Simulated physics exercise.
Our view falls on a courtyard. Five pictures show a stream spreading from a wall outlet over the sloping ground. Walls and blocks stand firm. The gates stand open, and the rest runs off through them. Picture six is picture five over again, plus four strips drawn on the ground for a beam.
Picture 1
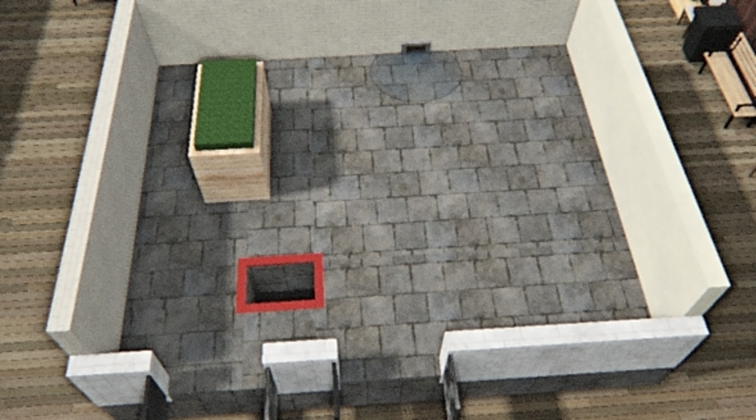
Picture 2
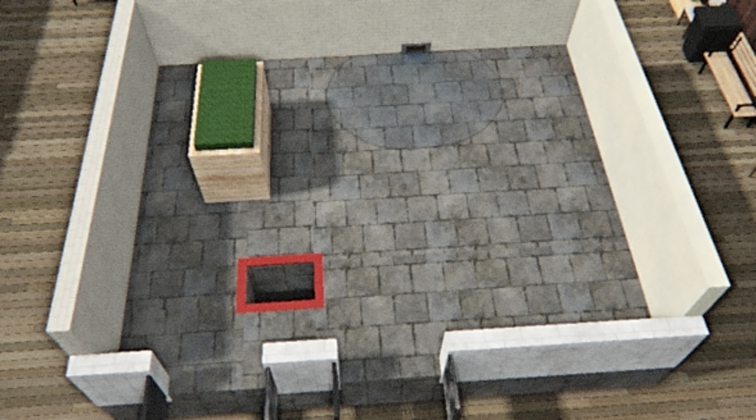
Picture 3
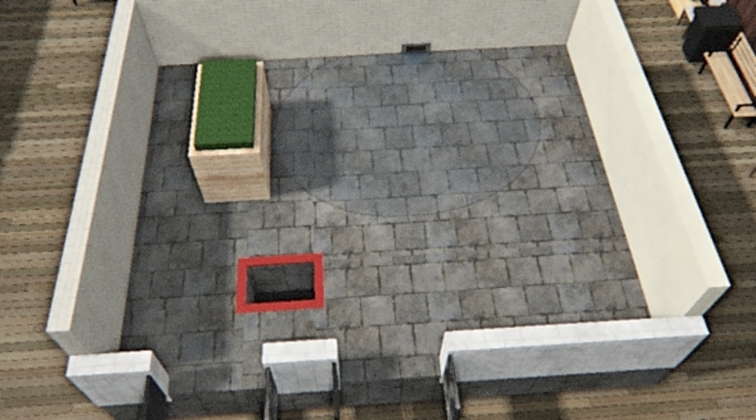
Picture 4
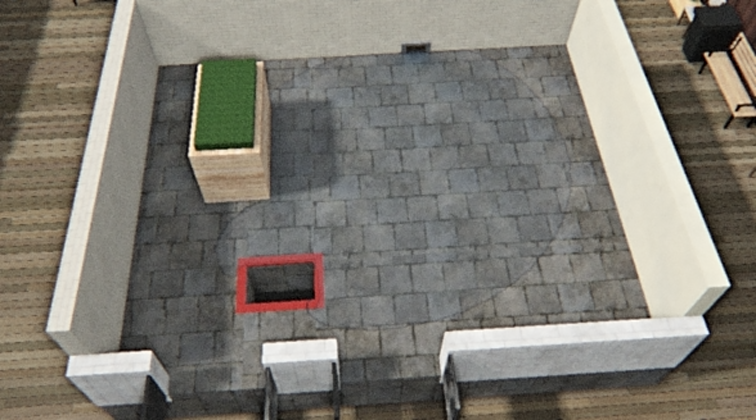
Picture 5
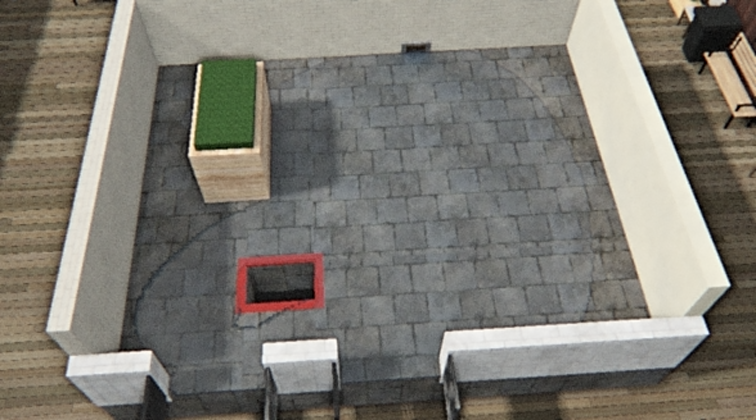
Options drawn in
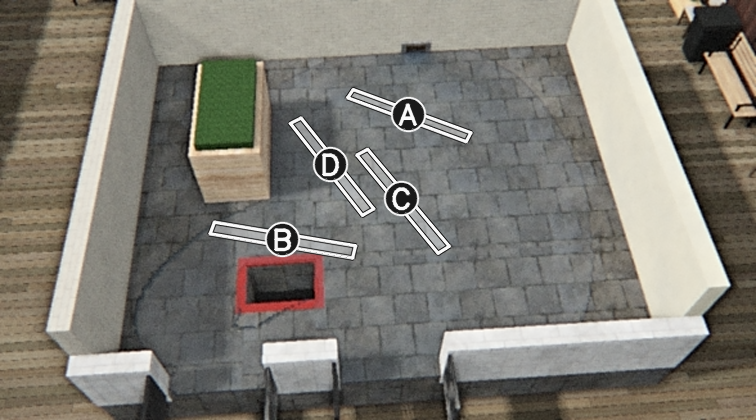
A walled courtyard paved in grey stone, with wooden boards outside its pale walls, is seen from high above by a still camera. A tall light-wood block with a green top stands at the upper left, a red-rimmed drain lies at the lower left, and openings break the front wall. From a small outlet at the back wall, a thin sheet of water spreads forward across the paving, reaching the drain and passing around it.
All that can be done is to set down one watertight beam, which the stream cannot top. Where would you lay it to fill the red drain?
I would pick spot C.
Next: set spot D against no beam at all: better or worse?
Spot D is worse.
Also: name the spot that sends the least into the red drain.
Spot B.
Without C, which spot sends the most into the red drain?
Here it is spot A.
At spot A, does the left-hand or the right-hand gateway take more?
The left one.
On the marked copy, A from (350, 93) to (468, 137); B from (212, 227) to (354, 251); C from (362, 152) to (443, 249); D from (295, 120) to (368, 212).
With A, about 17 % of the stream goes into the red drain, about 83 % out by the gates.
With B, next to none of the stream goes into the red drain, about 99 % out by the gates.
With C, about 29 % of the stream goes into the red drain, about 71 % out by the gates.
With D, about 8 % of the stream goes into the red drain, about 92 % out by the gates.
